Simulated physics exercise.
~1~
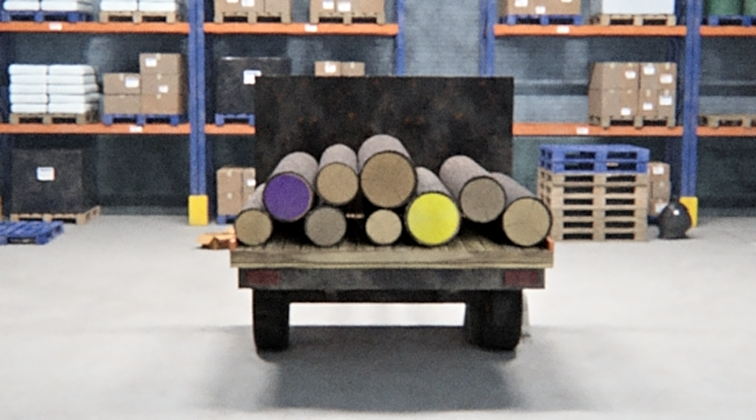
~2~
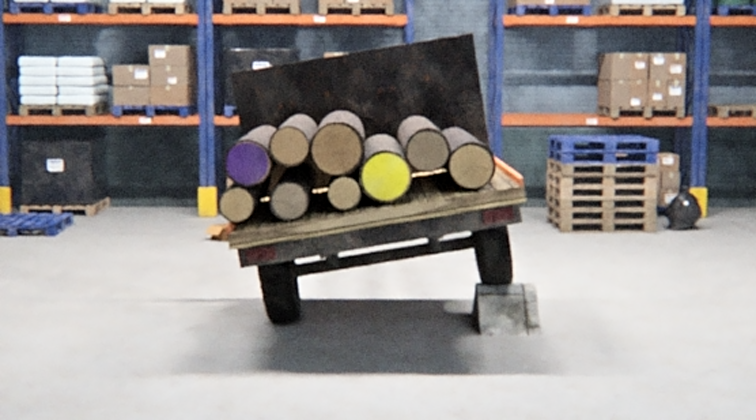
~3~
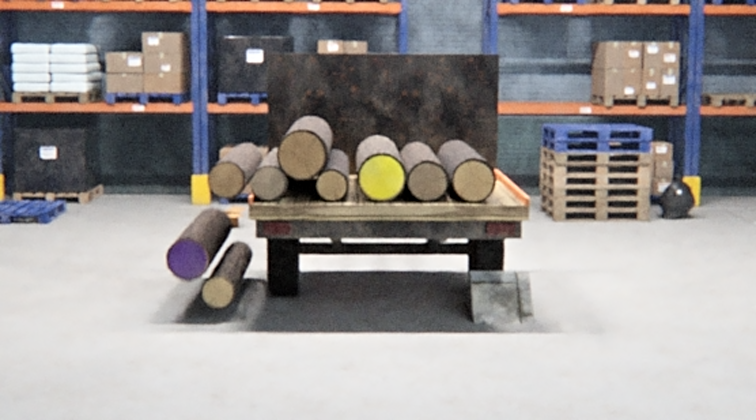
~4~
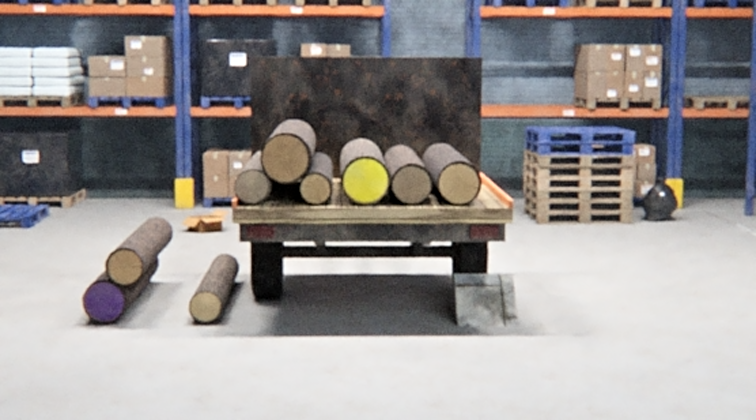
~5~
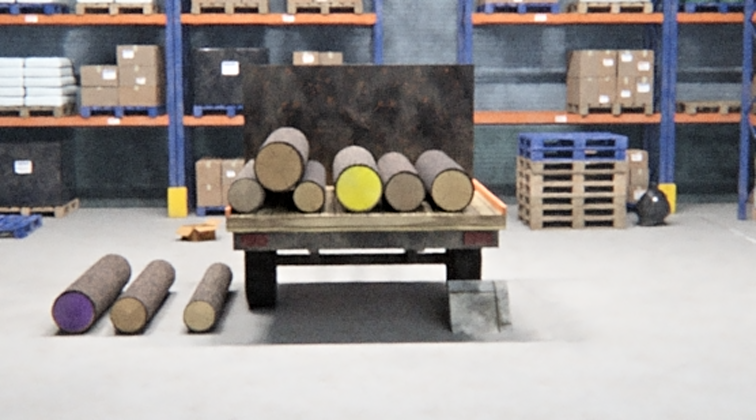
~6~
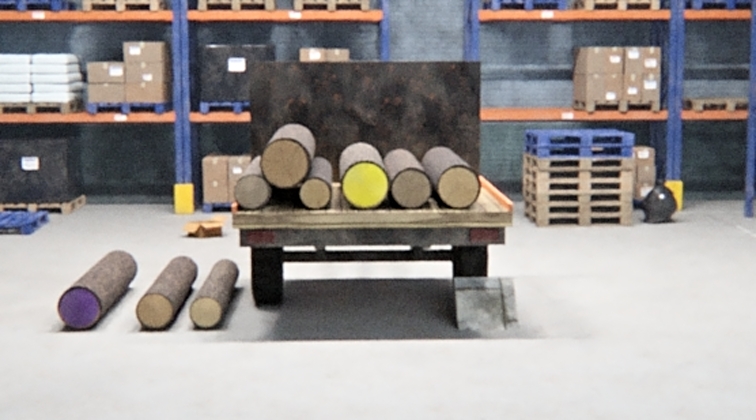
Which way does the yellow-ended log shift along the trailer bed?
It shifts to the left along the bed, and it stays on the trailer.
